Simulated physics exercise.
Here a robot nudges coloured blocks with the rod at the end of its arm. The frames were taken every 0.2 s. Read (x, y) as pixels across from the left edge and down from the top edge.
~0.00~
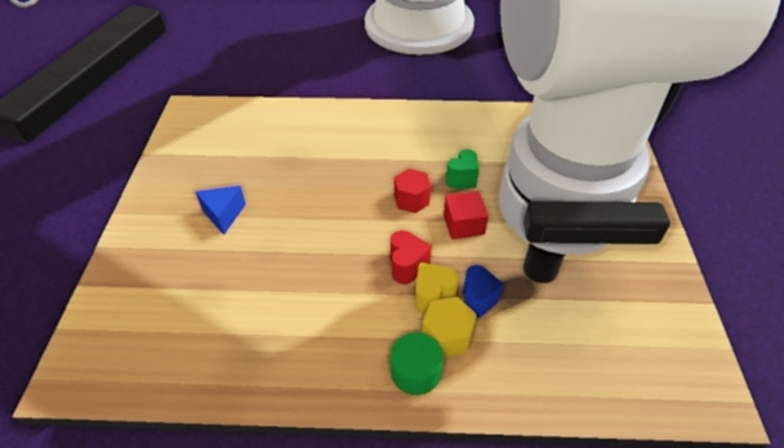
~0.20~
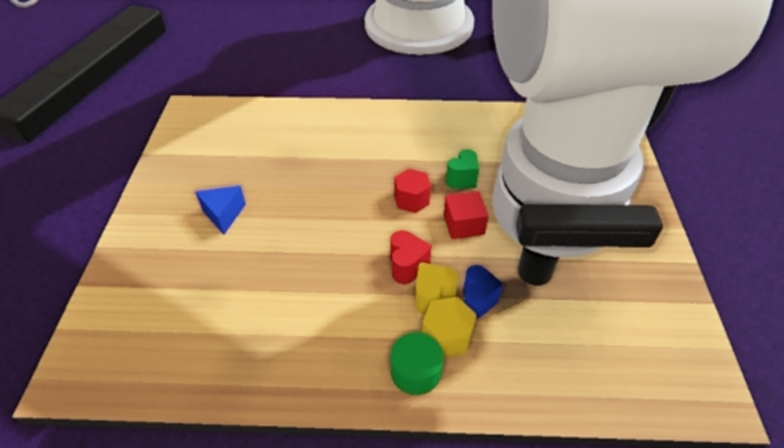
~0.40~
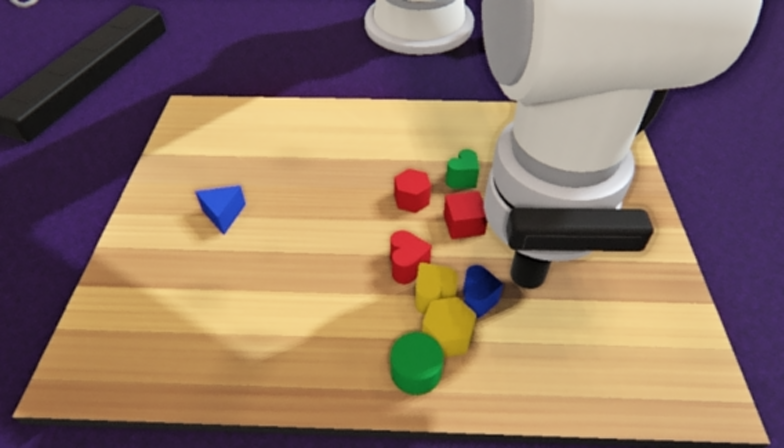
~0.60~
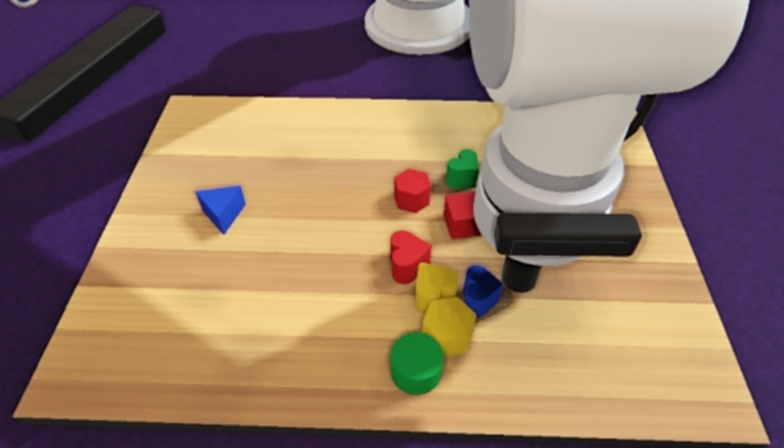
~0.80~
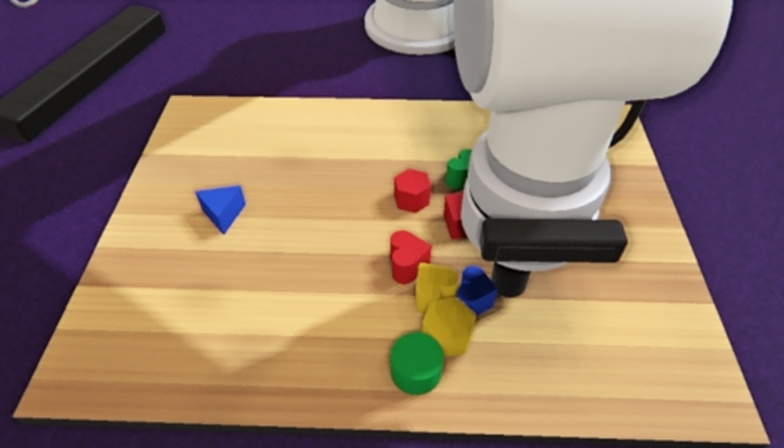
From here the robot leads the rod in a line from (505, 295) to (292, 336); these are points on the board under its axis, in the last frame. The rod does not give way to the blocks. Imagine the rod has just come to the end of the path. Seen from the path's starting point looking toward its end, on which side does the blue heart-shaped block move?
It moves off to the right.
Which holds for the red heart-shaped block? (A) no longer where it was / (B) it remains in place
That would be A.
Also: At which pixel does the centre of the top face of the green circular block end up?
I expect it at (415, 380).
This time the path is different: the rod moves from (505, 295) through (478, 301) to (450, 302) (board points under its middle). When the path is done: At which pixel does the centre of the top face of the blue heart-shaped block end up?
Around pixel (417, 284).
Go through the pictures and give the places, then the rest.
The first frame shows tip of the rod at (540, 270), middles of tops, red heart-shaped block at (408, 247), green circular block at (417, 355), yellow heart-shaped block at (435, 279), yellow hexagon at (450, 318), blue heart-shaped block at (482, 282).
The second frame shows rod at (535, 272), nothing pushed.
The third frame shows rod at (528, 275), nothing pushed.
The fourth frame shows rod at (519, 279), nothing pushed.
The fifth frame shows rod at (508, 283), red heart-shaped block at (408, 247), green circular block at (417, 355), yellow heart-shaped block at (435, 279), yellow hexagon at (450, 318), blue heart-shaped block at (476, 284).
On the path given first. One third of the way, rod at (436, 297); red heart-shaped block at (395, 244), turned 45° clockwise; green circular block at (412, 374); yellow heart-shaped block at (376, 271); yellow hexagon at (420, 325), turned 65° anticlockwise; blue heart-shaped block at (402, 286), turned 40° clockwise.
Two thirds of the way, rod at (364, 310); red heart-shaped block at (395, 244), turned 45° clockwise; green circular block at (413, 382); yellow heart-shaped block at (338, 258), turned 55° clockwise; yellow hexagon at (394, 337); blue heart-shaped block at (334, 284), turned 95° clockwise.
At the end, rod at (289, 325); red heart-shaped block at (395, 244), turned 45° clockwise; green circular block at (413, 382); yellow heart-shaped block at (338, 258), turned 60° clockwise; yellow hexagon at (394, 337), turned 135° anticlockwise; blue heart-shaped block at (304, 280), turned 155° clockwise.
